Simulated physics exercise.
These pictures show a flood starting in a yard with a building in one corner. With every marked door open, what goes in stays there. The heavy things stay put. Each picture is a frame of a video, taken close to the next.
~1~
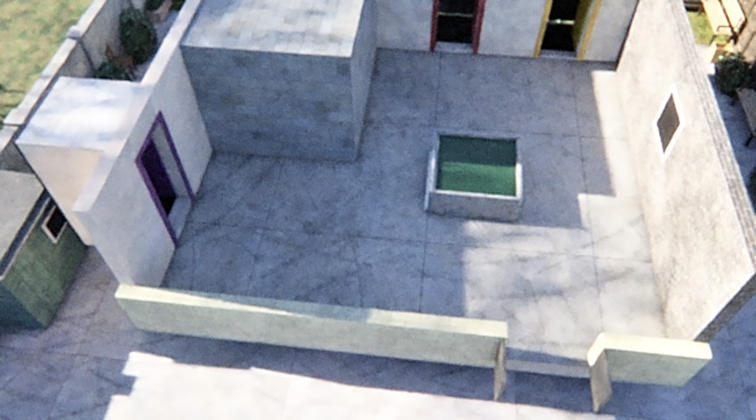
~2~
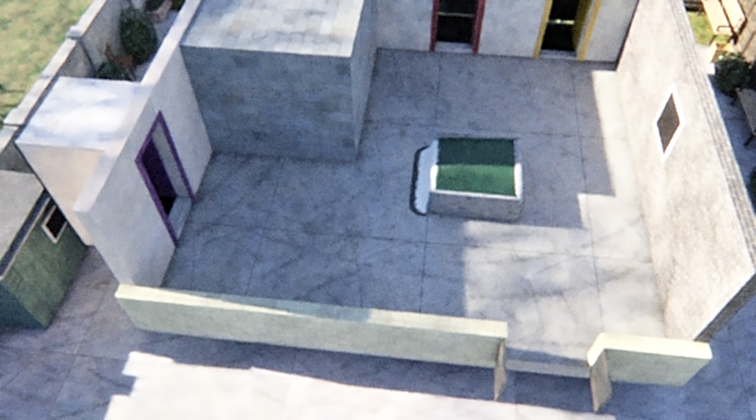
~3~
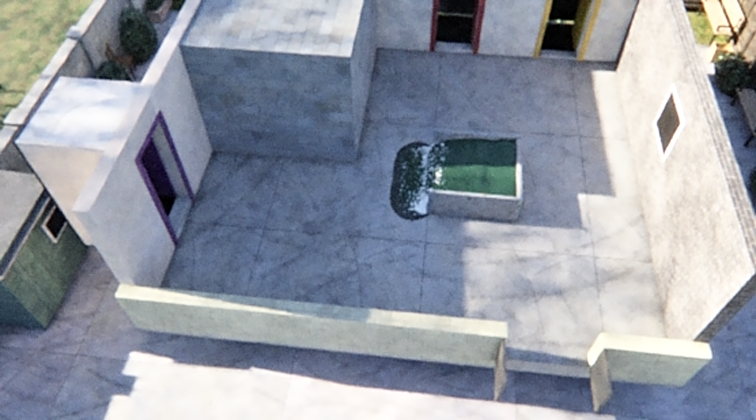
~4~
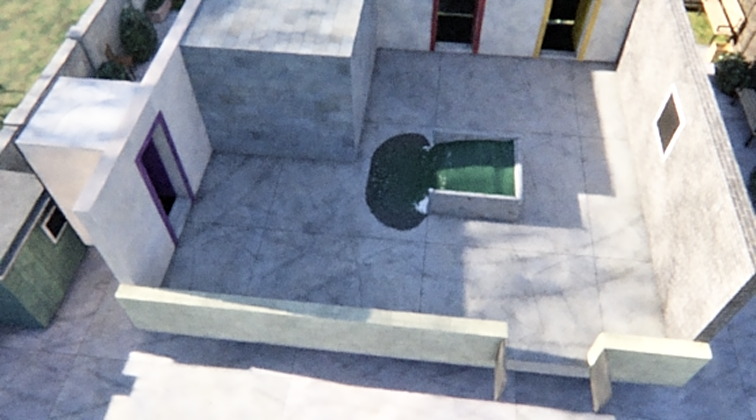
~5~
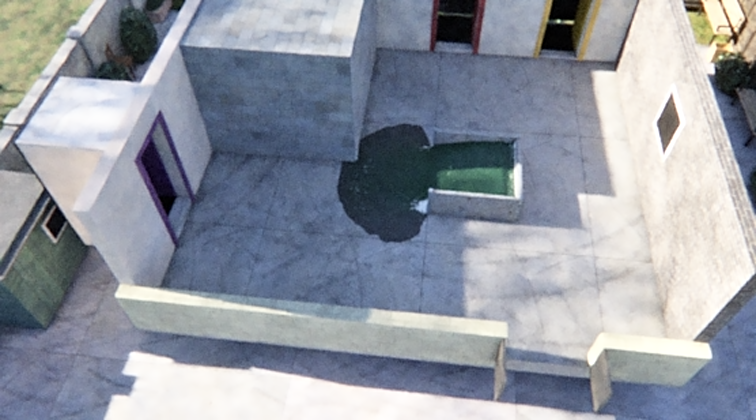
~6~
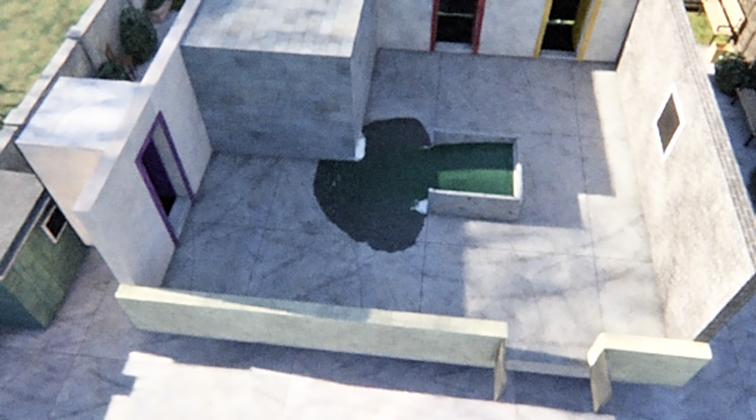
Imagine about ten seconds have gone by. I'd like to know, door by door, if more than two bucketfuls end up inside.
As I see it, the yellow door is going to stay within two buckets, the purple door is going to stay within two buckets, the red door is going to stay within two buckets.
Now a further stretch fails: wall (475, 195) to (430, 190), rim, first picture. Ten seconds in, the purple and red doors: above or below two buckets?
As it turns out, the purple one remains below while the red one remains below.
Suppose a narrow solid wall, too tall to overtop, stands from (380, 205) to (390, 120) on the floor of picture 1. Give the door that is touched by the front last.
Answer: The purple door.
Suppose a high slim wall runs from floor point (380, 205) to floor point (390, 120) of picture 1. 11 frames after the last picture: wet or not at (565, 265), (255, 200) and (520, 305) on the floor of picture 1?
The first is still bare, the second still bare and the third still bare.
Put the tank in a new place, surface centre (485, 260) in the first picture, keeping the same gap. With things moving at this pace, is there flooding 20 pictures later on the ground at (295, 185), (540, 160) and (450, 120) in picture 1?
My reading is hit by the flood first, missed by the flood next and missed by the flood last.
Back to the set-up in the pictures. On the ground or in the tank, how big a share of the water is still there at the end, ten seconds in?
Some 100 per cent.
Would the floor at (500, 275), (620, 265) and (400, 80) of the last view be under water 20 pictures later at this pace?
Lab note, in the order given: Unwetted, unwetted, wet through.
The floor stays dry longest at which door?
The yellow-painted one.
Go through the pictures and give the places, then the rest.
The first picture shows the tank at (476, 166) is whole and still.
In the second picture, the front is at (424, 150), out from the gap at (433, 174).
In the third picture, the front is at (409, 147), out from the gap at (433, 176).
In the fourth picture, water pours out at (433, 176) and has run to (386, 146).
In the fifth picture, water pours out at (433, 176) and has run to (344, 197).
In the sixth picture, water pours out at (433, 177) and has run to (319, 185).
A moment on, water covers 20 % of the floor; the yellow door not reached, the purple door not reached, the red door not reached.
Next, water covers 30 % of the floor; the yellow door not reached, the purple door wet at the sill, nothing in, the red door not reached.
Then, water covers 40 % of the floor; the yellow door not reached, the purple door wet at the sill, nothing in, the red door wet at the sill, nothing in.
Later, water covers 50 % of the floor; the yellow door wet at the sill, nothing in, the purple door wet at the sill, nothing in, the red door wet at the sill, nothing in.
In the end, water covers 70 % of the floor; the yellow door wet at the sill, nothing in, the purple door wet at the sill, nothing in, the red door wet at the sill, nothing in.
